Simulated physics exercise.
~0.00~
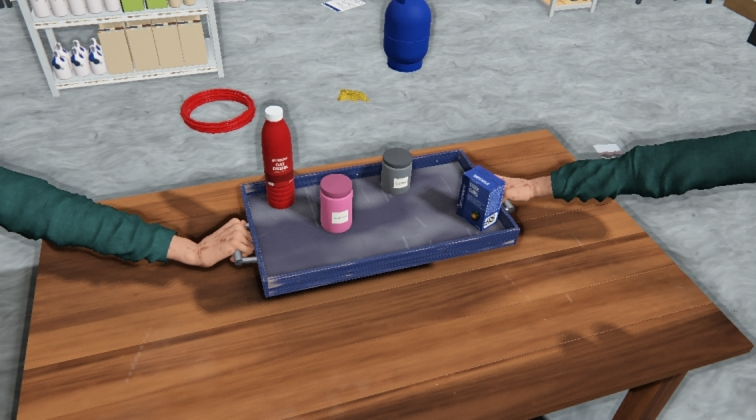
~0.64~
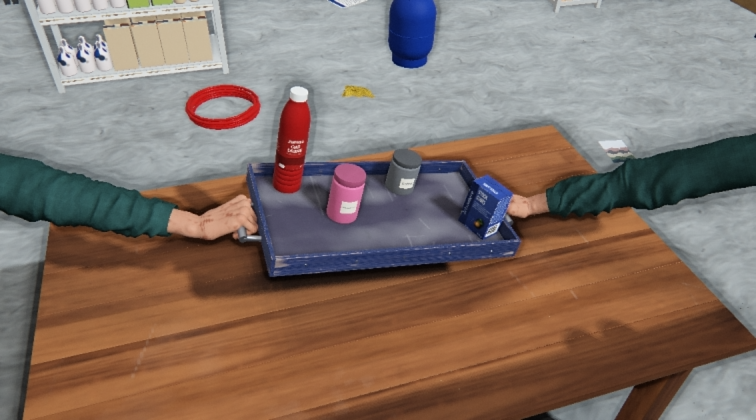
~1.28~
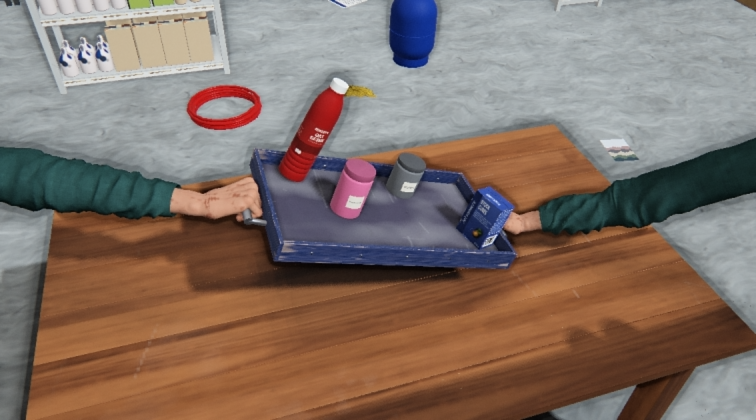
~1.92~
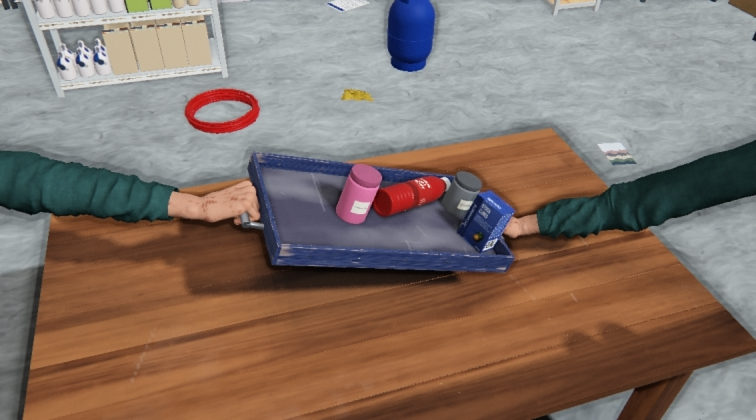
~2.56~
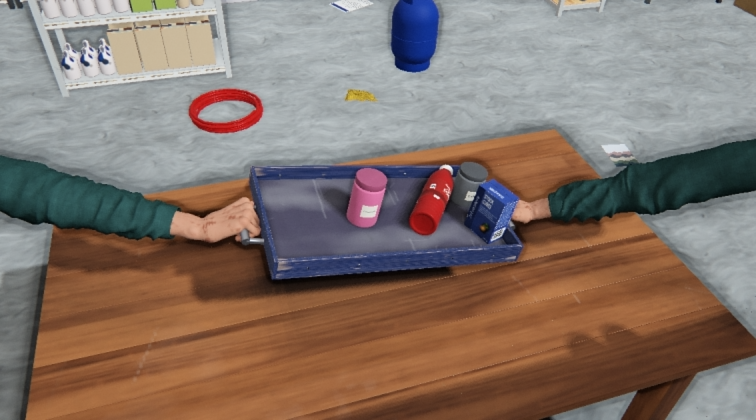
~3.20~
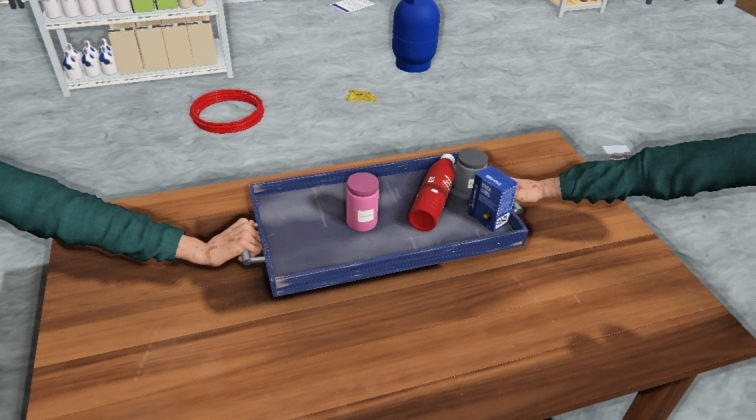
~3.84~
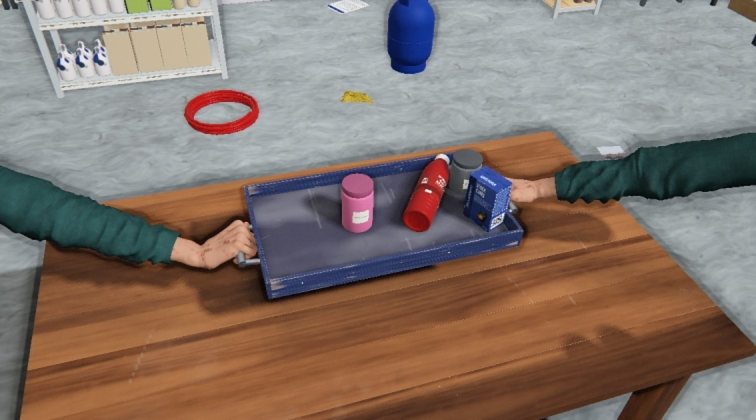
We see two hands tilt a blue tray down to the right above a wooden table, toppling the red bottle, which ends up against the grey jar as that jar slides right. The hands level the tray again, with the bottle lying down and the pink jar, grey jar and blue packet upright.
